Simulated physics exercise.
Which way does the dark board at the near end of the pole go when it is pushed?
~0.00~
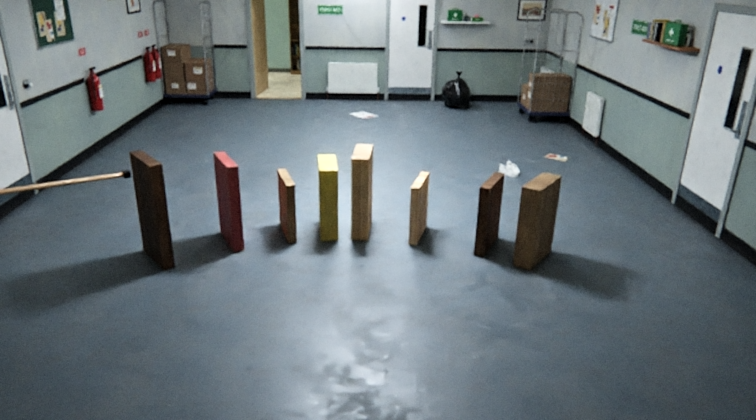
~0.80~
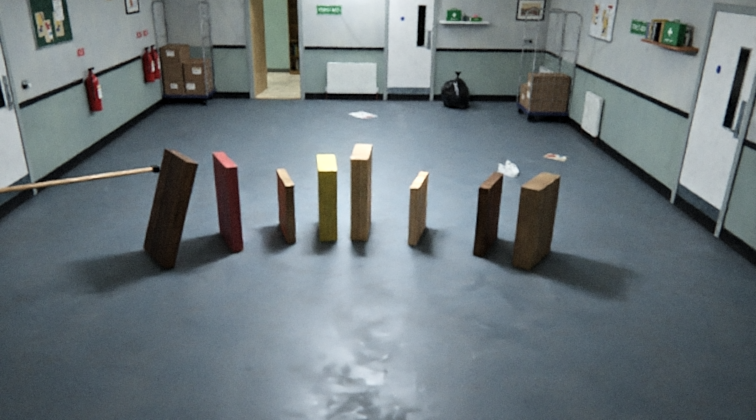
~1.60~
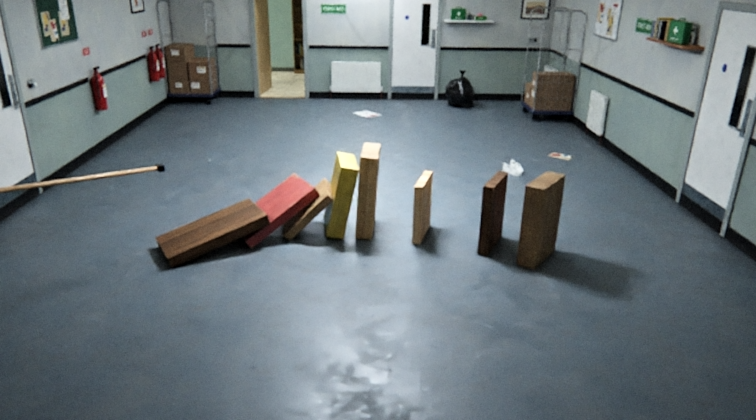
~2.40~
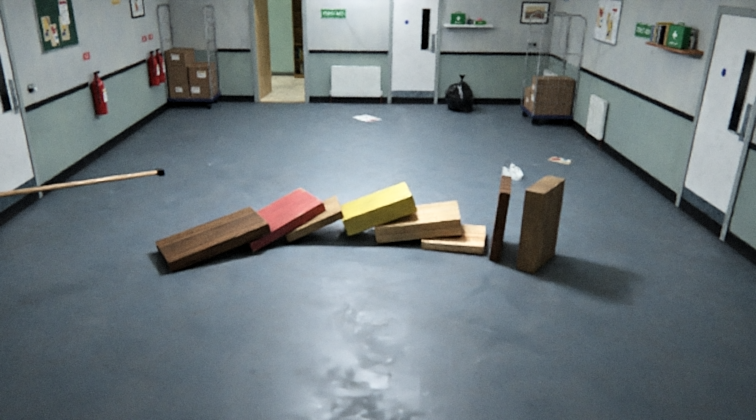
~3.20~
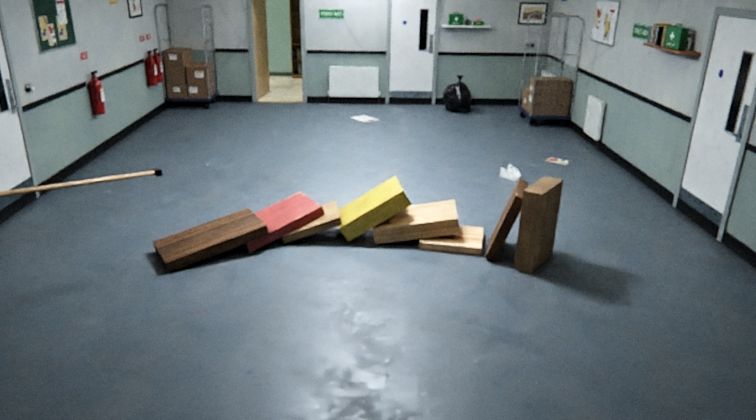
It tips over and moves to the right, coming down against the red board.
